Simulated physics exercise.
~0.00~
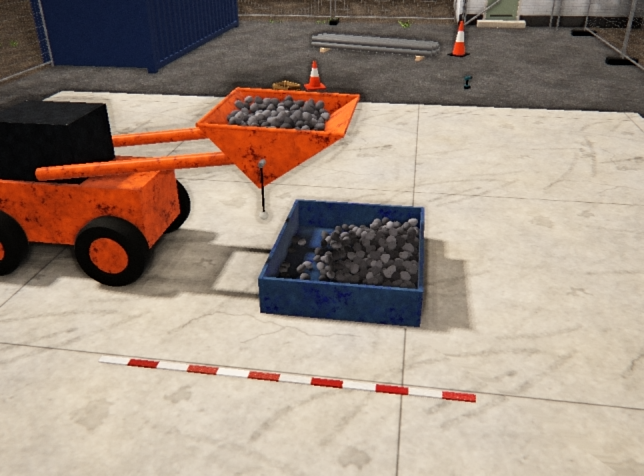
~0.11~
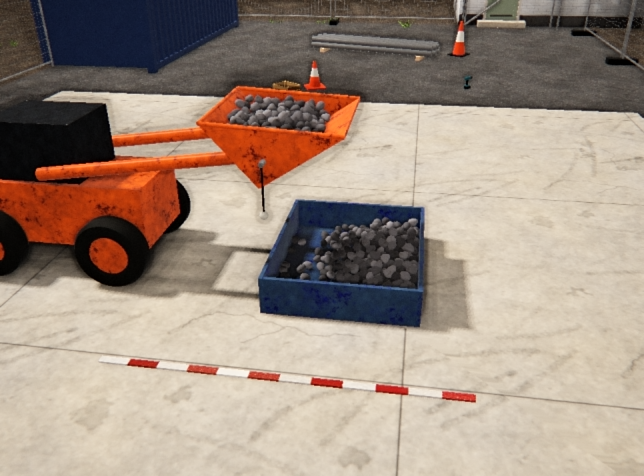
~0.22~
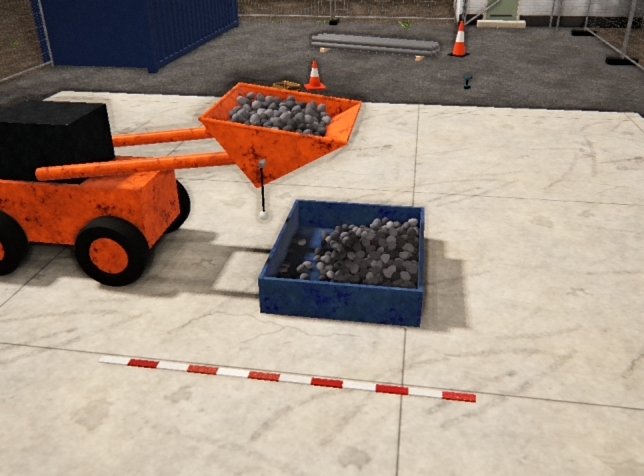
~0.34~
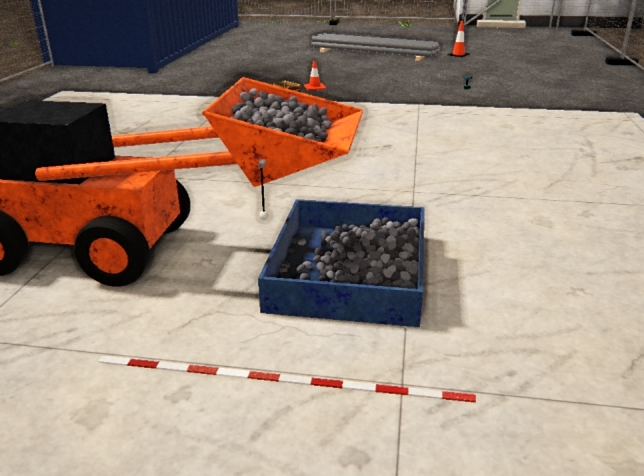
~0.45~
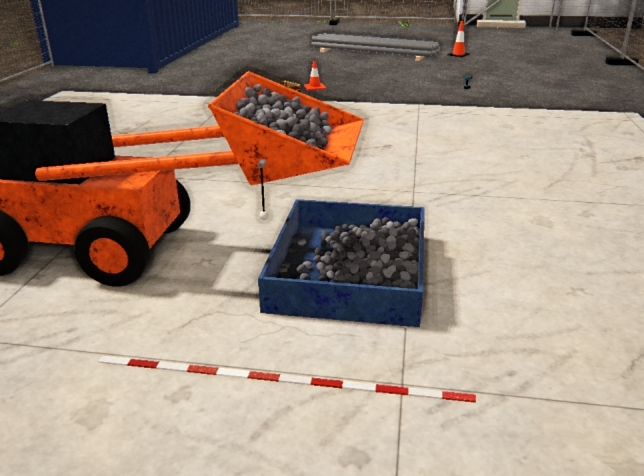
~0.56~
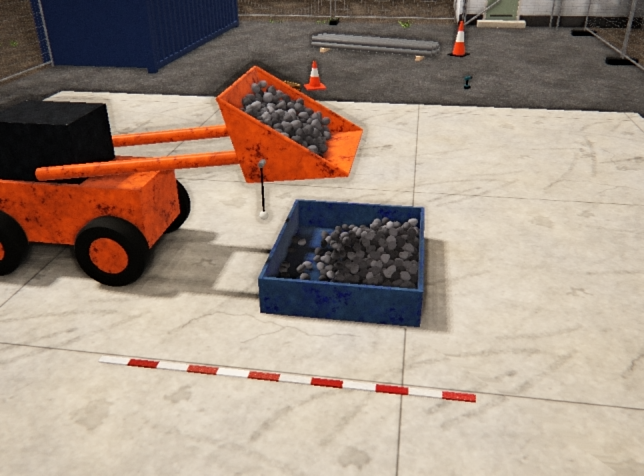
An orange loader slowly rotated its raised bucket of gray stones forward, the back edge rising as the stones shifted slightly inside, while the blue bin of stones below stayed still.
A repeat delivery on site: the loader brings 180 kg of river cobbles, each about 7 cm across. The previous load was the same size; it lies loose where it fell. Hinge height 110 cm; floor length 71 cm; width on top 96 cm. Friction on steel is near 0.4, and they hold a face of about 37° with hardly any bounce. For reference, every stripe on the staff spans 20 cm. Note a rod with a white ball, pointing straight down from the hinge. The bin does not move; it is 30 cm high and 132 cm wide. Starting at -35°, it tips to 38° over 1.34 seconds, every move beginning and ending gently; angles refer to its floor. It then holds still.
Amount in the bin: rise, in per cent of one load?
99 percent.
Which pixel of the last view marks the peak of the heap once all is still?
The top of the heap sits near (382, 239).
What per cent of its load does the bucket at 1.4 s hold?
45 %.
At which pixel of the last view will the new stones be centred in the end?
Around (364, 251).
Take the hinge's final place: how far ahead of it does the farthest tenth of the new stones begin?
I'd say close to 100 centimetres ahead of it.
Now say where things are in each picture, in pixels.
The bucket is at -35°, its lip at (344, 135); the top of the load is at (275, 107). The earlier load is highest near (396, 255), 21 cm above ground level, 100 % in the bin, in the first picture.
Lip at (345, 138), floor tilted -34°, highest stones at (269, 105); the stones move at 0.1 m/s on average, in the second picture.
The bucket is at -30°, its lip at (346, 143); the top of the load is at (260, 100); the stones move at 0.1 m/s on average, in the third picture.
The bucket is at -24°, its lip at (348, 152); the top of the load is at (257, 98); the stones move at 0.2 m/s on average, in the fourth picture.
The bucket is at -16°, its lip at (349, 163); the top of the load is at (257, 96); the stones move at 0.2 m/s on average, in the fifth picture.
The bucket is at -7°, its lip at (348, 176); the top of the load is at (263, 93); the stones move at 0.2 m/s on average, in the sixth picture.
After 1.0 s the floor is at 27°; in per cent of one load, 100 in the bucket, 100 in the bin; the foremost stones are at (414, 266).
After 1.4 s the floor is at 38°; in per cent of one load, 44 in the bucket, 156 in the bin; the foremost stones are at (414, 266).
After 1.8 s the floor is at 38°; in per cent of one load, 3 in the bucket, 197 in the bin; the foremost stones are at (415, 255).
After 4.2 s the floor is at 38°; in per cent of one load, 0 in the bucket, 199 in the bin, 1 beside or beyond the bin; the foremost stones are at (425, 265). Net gain in the bin, 99.
